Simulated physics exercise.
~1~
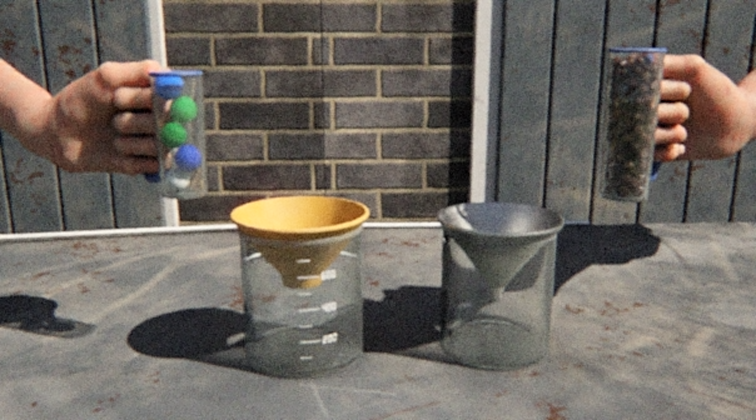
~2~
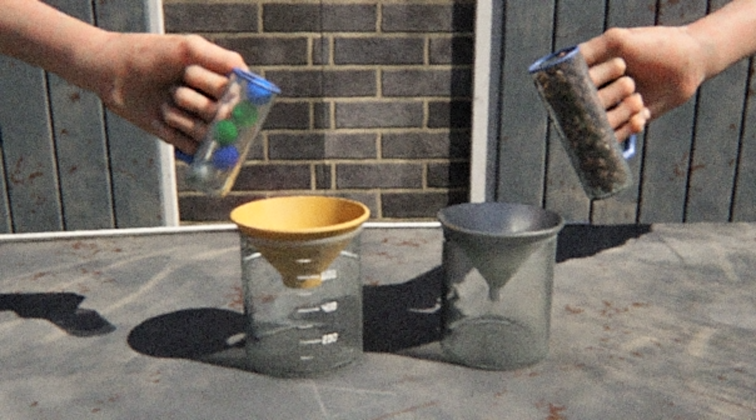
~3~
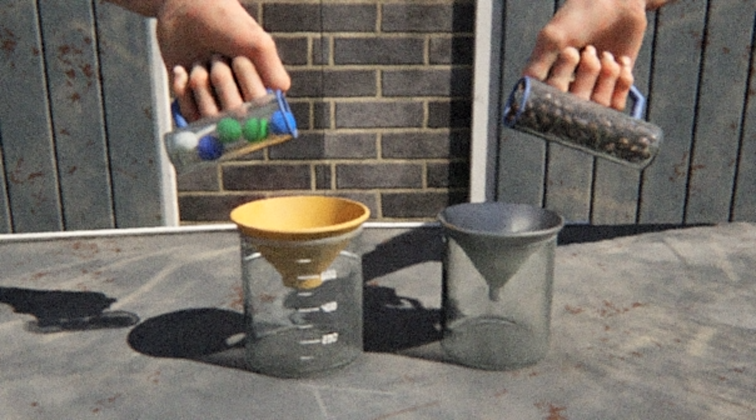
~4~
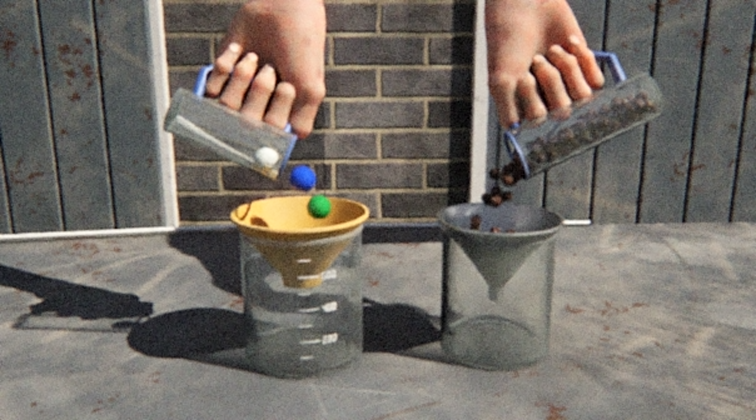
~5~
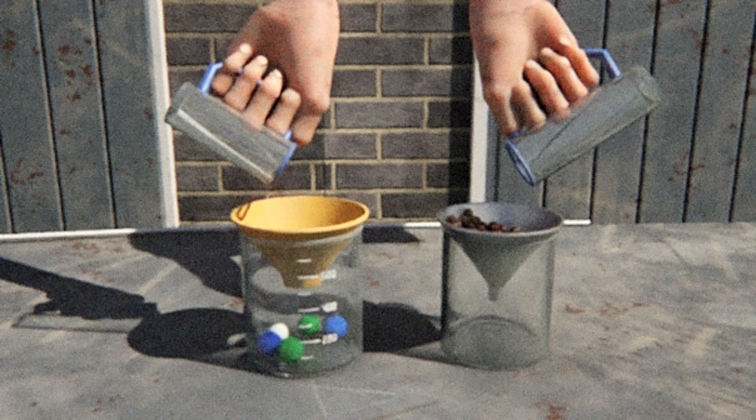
Two hands tipped clear cups over a pair of funnels set in glass jars, and the colored balls on the left dropped through into their jar, while the small dark brown pieces on the right stayed piled up in the gray funnel.
